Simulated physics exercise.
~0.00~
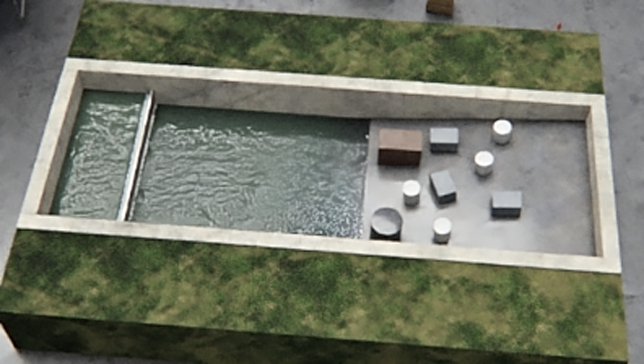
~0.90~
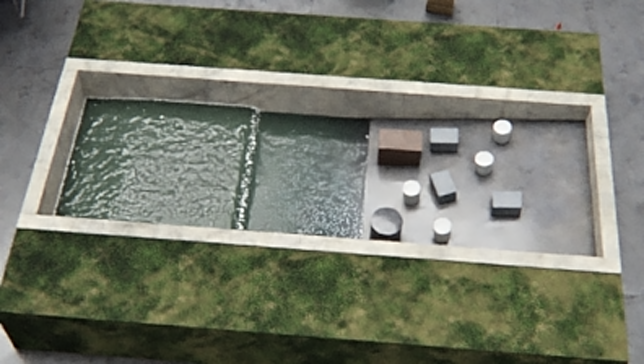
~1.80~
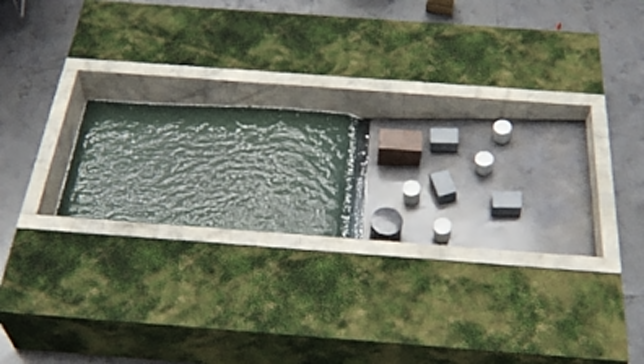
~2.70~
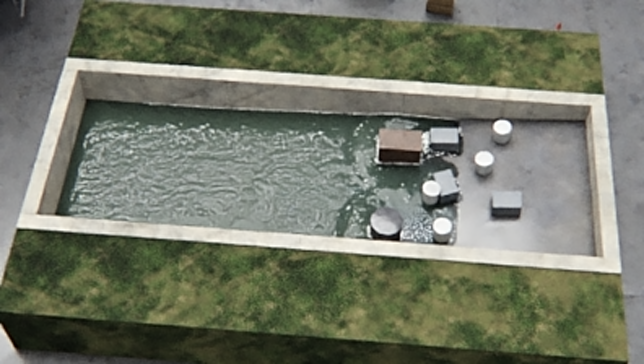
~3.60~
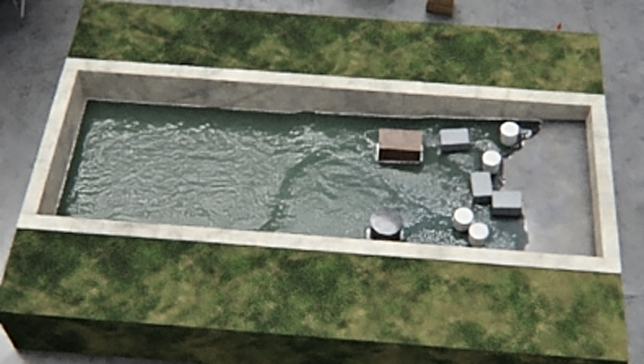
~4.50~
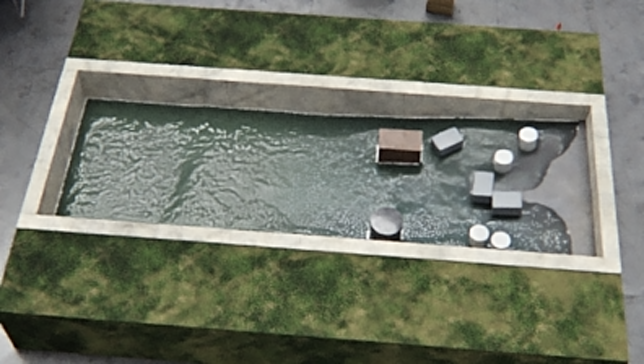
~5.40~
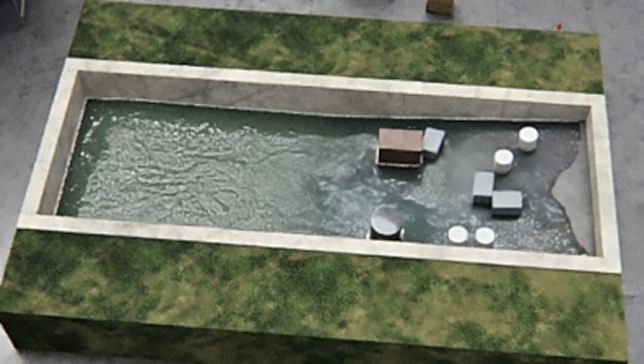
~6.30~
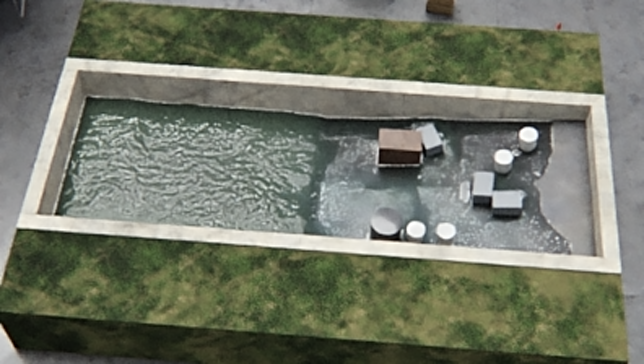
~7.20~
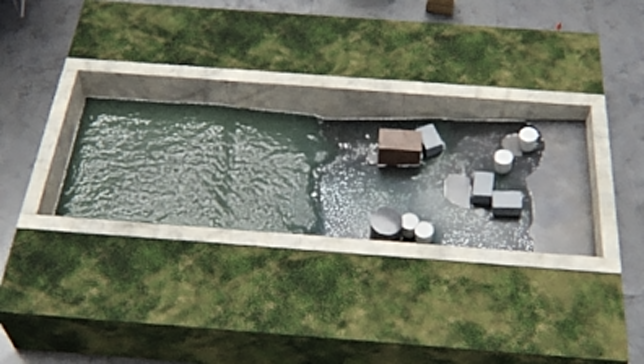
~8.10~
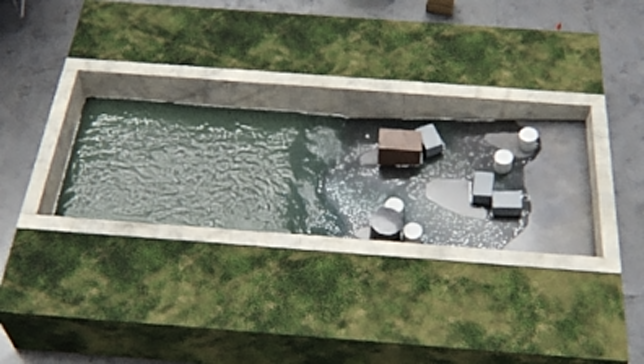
Green water surging right along a concrete basin, pushing pale drums and grey crates up the ramp, then drawing some drums back left.
